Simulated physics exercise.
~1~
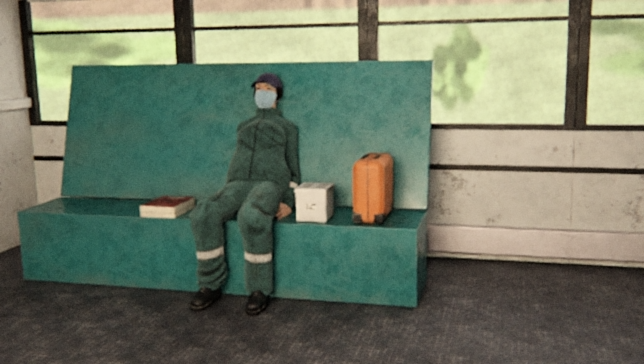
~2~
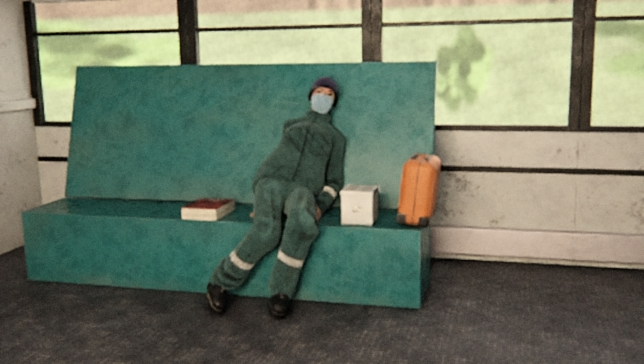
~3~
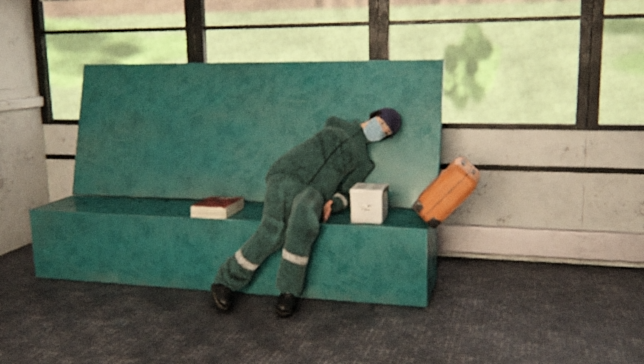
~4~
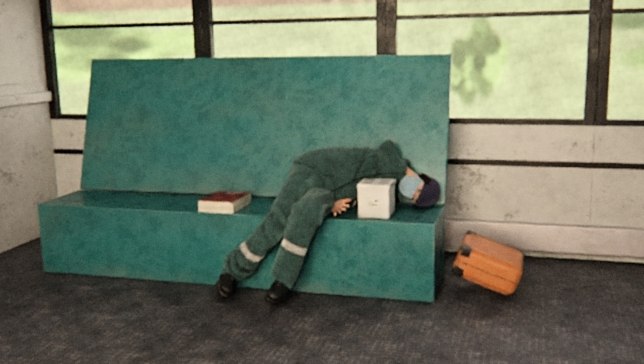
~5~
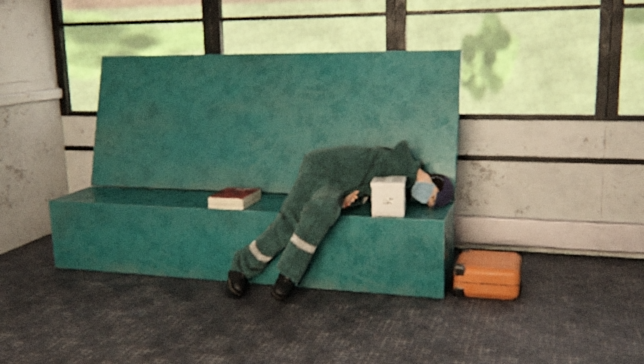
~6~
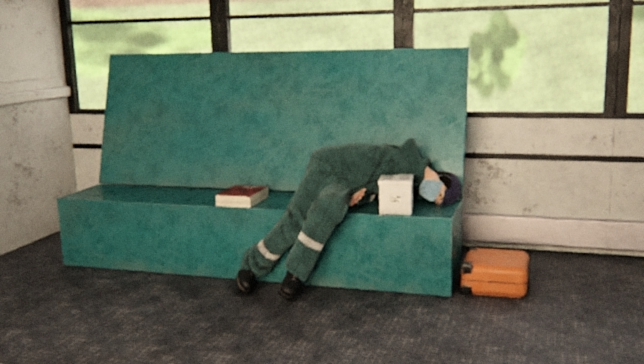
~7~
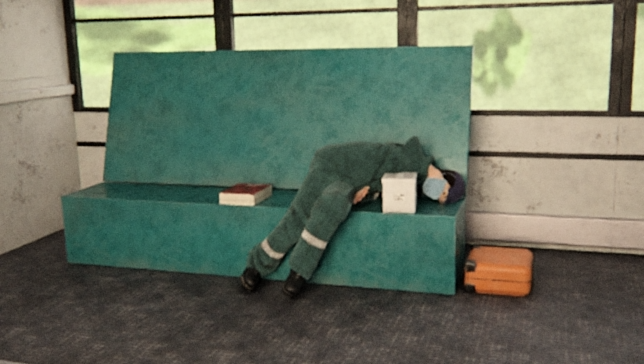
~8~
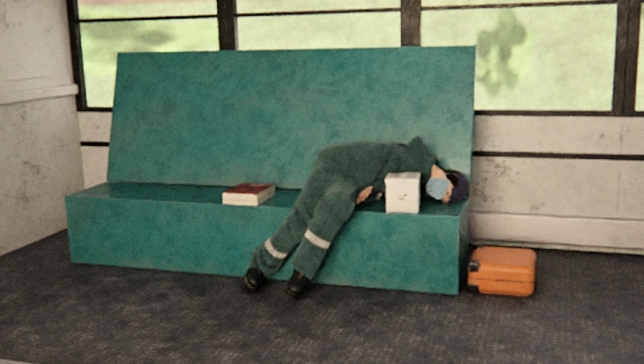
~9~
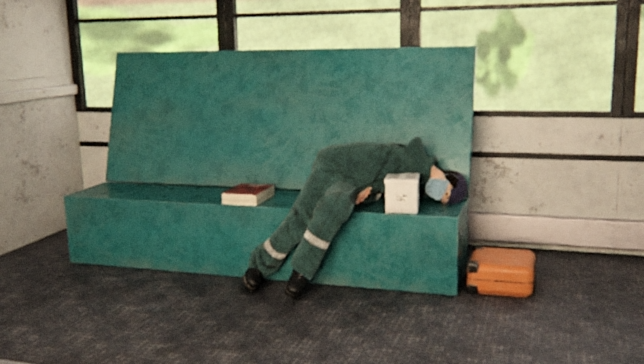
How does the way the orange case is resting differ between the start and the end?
At the start the orange case stands upright on the green bench. At the end it lies on its side on the floor, just past the right end of the bench.
A masked commuter slumps sideways on a bench while an orange case tumbles to the floor.
